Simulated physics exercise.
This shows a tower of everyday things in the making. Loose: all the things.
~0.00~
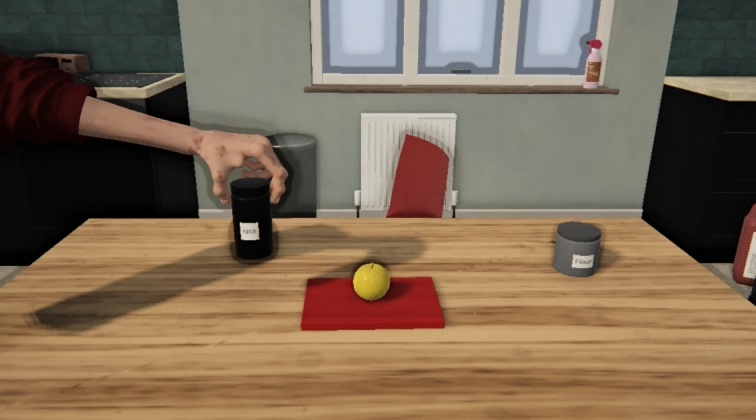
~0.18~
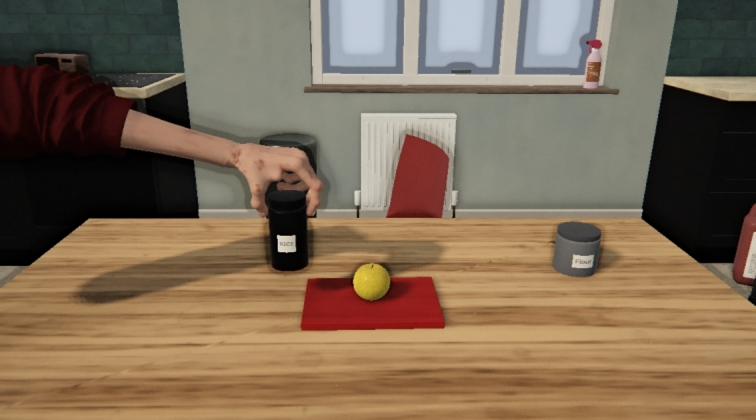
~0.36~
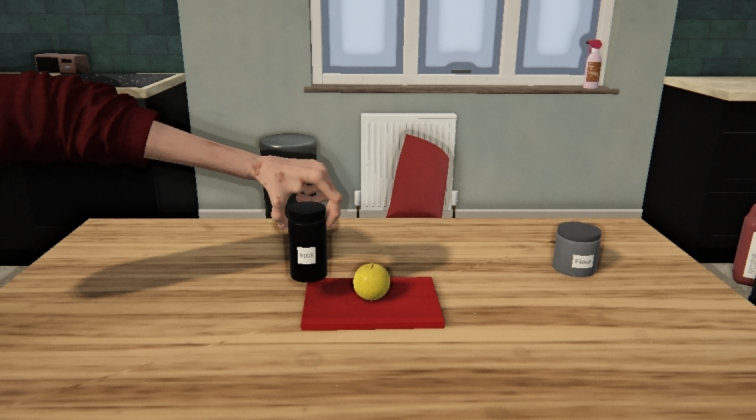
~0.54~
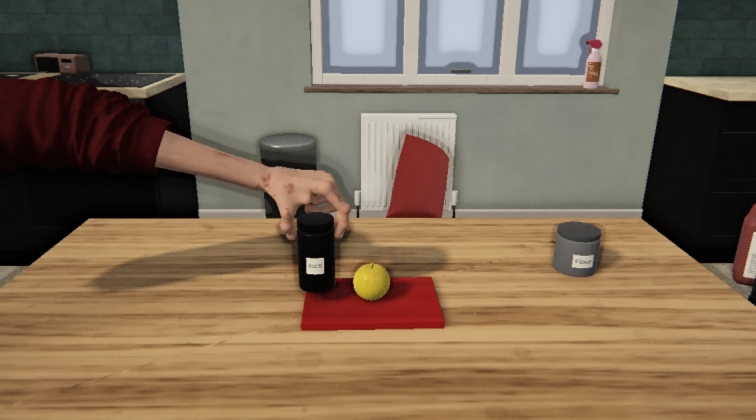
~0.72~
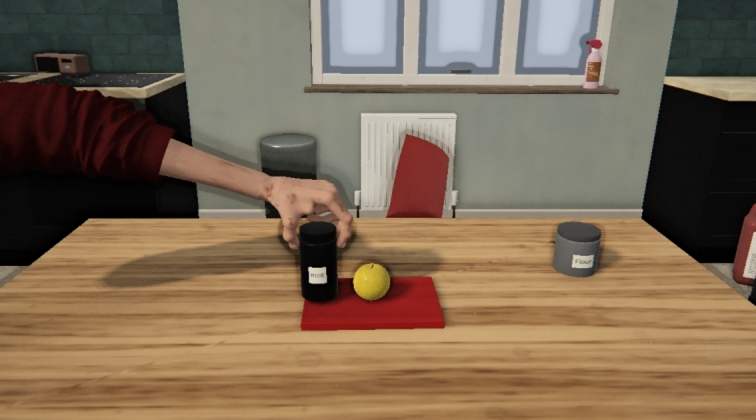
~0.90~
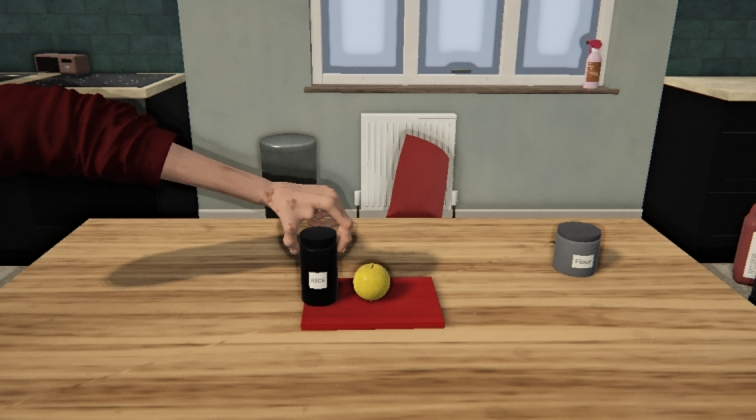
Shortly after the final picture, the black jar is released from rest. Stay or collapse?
I expect the stack will stand.
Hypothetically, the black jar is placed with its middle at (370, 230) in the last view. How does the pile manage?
Afterwards the pile tumbles over.
After 1.50 s, nothing has stirred.
After 2.10 s, black jar resting near (319, 266).
At rest (2.7 s), all 4 in place. Seen from the same camera at the end, black jar near (319, 266). The pile keeps its balance.
